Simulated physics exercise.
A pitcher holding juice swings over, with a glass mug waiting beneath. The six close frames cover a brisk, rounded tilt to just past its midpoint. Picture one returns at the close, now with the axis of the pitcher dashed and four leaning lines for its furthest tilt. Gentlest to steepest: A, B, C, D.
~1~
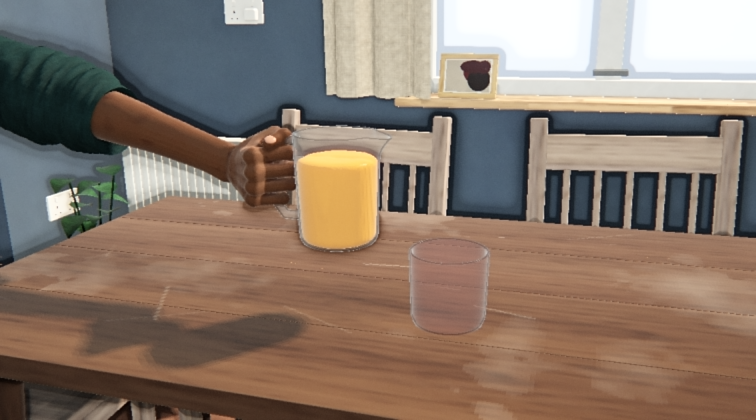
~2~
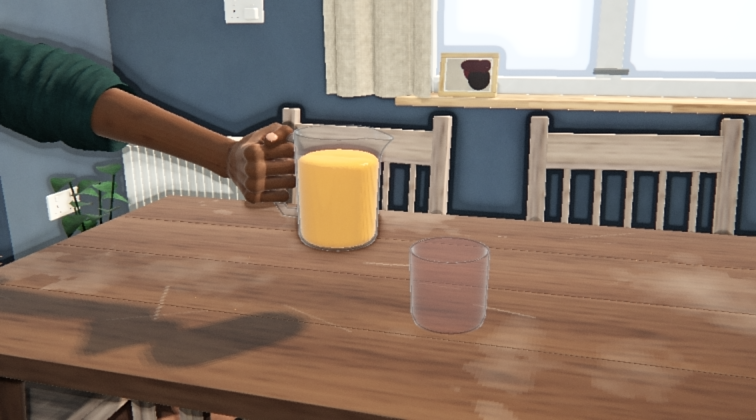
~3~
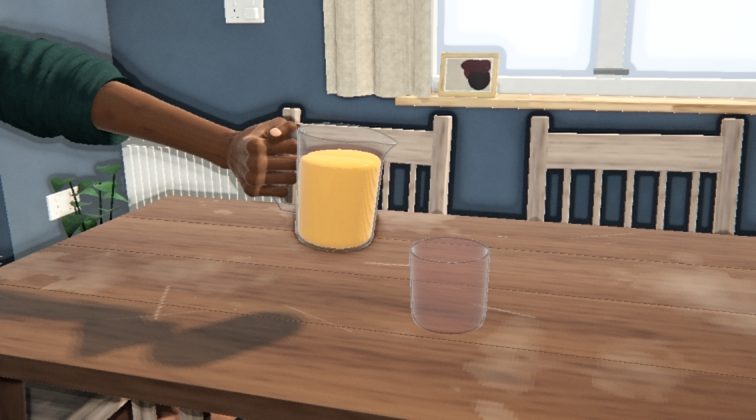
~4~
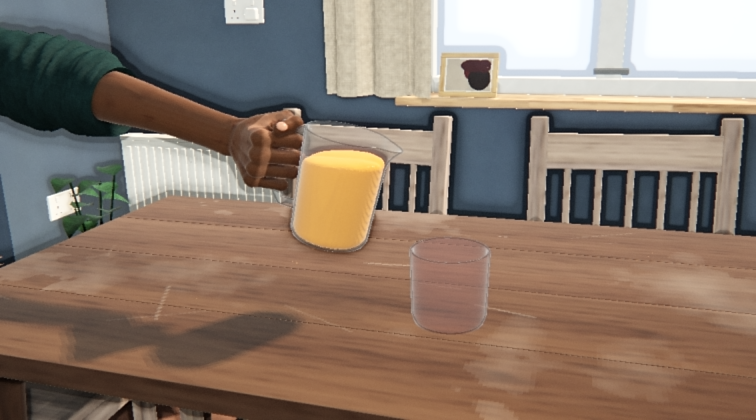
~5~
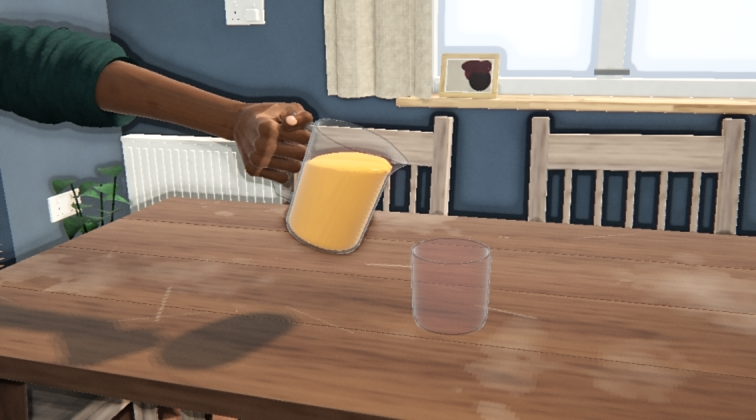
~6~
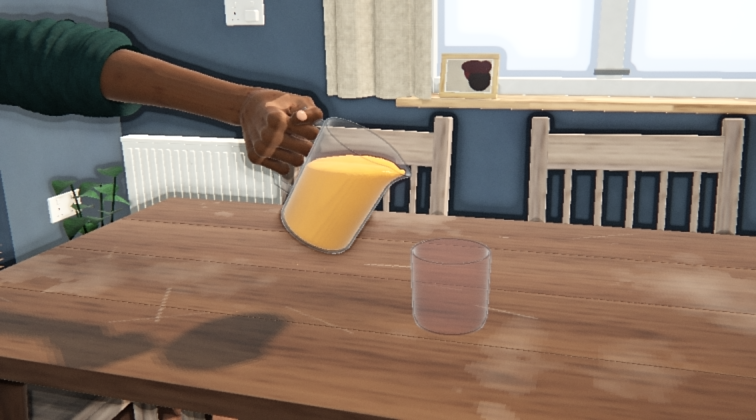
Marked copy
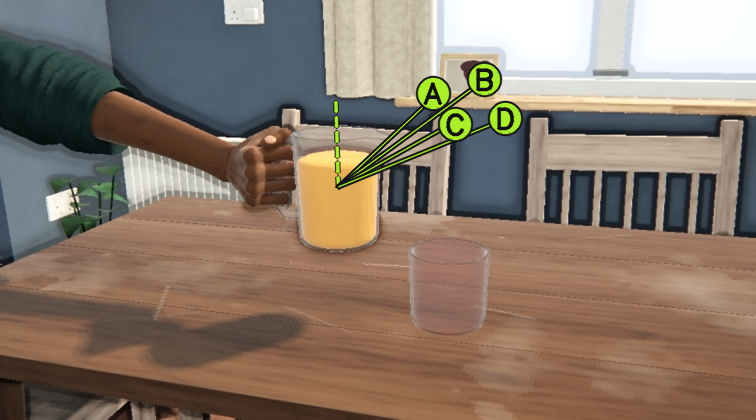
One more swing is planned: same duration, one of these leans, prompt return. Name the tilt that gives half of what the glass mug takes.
Go for D.
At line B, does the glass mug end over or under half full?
Under.
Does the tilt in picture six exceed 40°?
No, it does not.
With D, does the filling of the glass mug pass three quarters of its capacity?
No, it does not.
On the marked copy, A at (422, 107); B at (470, 90); C at (439, 130); D at (489, 125).
For line A, the glass mug ends with about 16 % of what it can hold.
For line B, the glass mug ends with about 25 % of what it can hold.
For line C, the glass mug ends with about 37 % of what it can hold.
For line D, the glass mug ends with about 50 % of what it can hold.
